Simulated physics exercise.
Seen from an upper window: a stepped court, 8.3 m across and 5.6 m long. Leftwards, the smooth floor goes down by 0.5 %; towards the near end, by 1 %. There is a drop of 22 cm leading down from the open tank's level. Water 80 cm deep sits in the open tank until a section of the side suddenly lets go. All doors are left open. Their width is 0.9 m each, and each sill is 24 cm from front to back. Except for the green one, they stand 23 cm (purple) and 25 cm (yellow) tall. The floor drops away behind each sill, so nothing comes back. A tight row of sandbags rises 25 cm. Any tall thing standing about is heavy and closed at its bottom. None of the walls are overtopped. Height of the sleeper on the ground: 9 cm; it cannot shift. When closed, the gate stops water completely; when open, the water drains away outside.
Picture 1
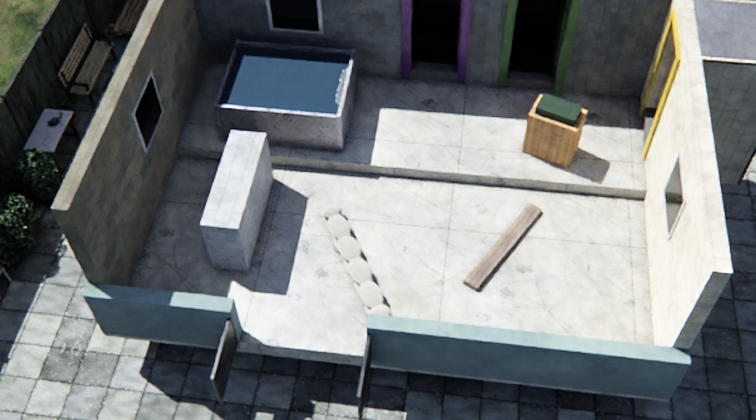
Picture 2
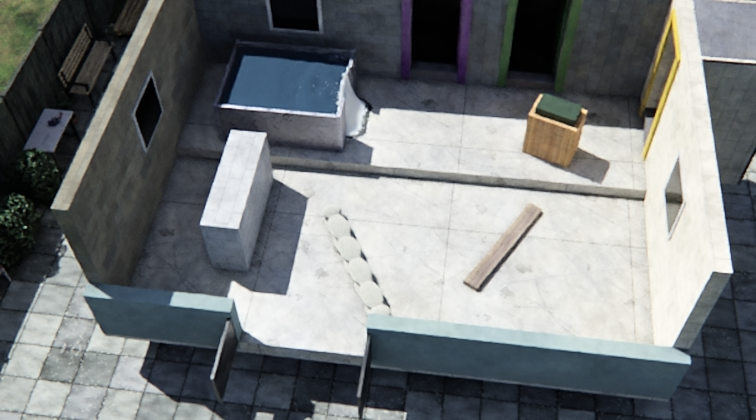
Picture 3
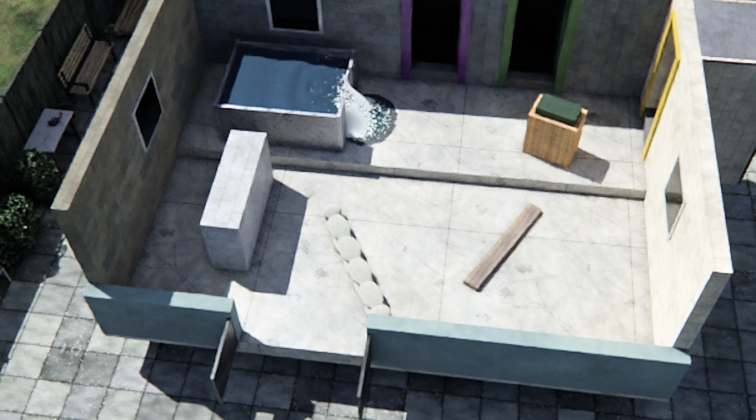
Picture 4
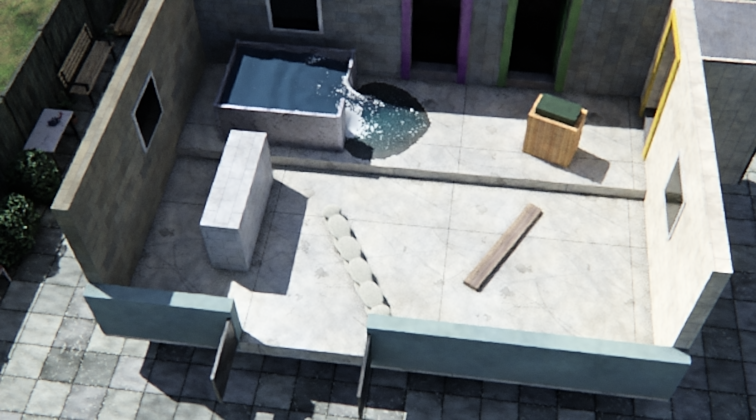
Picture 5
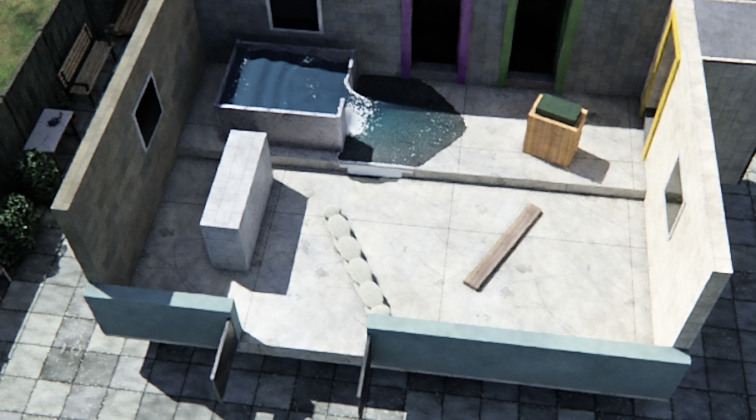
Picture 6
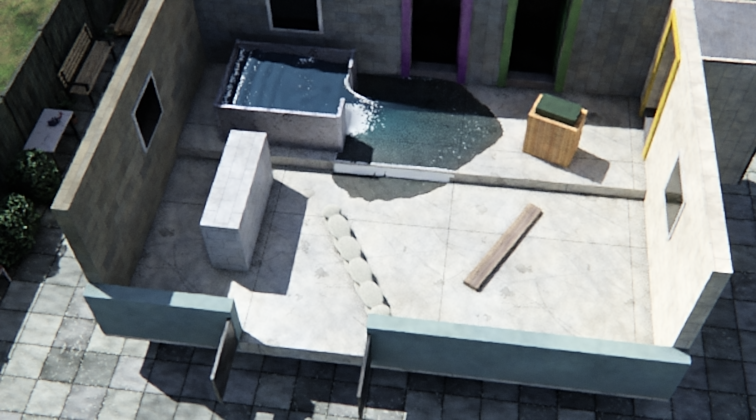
At the start, a raised tank of water sits full and still in a walled, stepped courtyard. A gap opens on its right side and water pours out, splashing onto the pale floor. The pool spreads steadily rightward past the purple doorway, also slipping over the step's edge onto the lower floor.
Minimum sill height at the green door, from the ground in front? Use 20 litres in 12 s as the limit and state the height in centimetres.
I would say 7 cm.
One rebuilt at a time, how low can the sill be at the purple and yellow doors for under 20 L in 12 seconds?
You'd want about 13.0 centimetres at purple and about 21 centimetres at yellow.
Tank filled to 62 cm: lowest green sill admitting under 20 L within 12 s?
In that case, roughly 4.5 cm.
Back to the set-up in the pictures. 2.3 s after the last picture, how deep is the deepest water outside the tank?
About 34 cm at most.
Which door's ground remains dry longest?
That would be the yellow one.
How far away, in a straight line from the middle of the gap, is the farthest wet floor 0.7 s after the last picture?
Near 4.8 m, more or less.
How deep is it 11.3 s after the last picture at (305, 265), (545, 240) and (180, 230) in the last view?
Approx. 3 / 6 / 2 cm.
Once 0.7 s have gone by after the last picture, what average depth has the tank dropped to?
Around 56 cm on average.
Then, 0.7 s after the last picture water covers 30 % of the floor, deepest (42 cm) near (354, 115); 10 cm at the green door, 0 litres in over its 18 cm sill.
Then, 2.3 s after the last picture water covers 55 % of the floor, deepest (34 cm) near (631, 103); 9 cm at the green door, 0 litres in over its 18 cm sill.
Then, 11.3 s after the last picture water covers 85 % of the floor, deepest (15 cm) near (395, 324); 4 cm at the green door, 0 litres in over its 18 cm sill.
At the green door as built, the water peaked near 11 cm, 0.9 s after the last picture.
Run again over the same 12 s with other heights there, 35 litres in over 5.5 cm, 14 litres over 7.5 cm. The limit of 20 litres is kept from about 7 cm up.
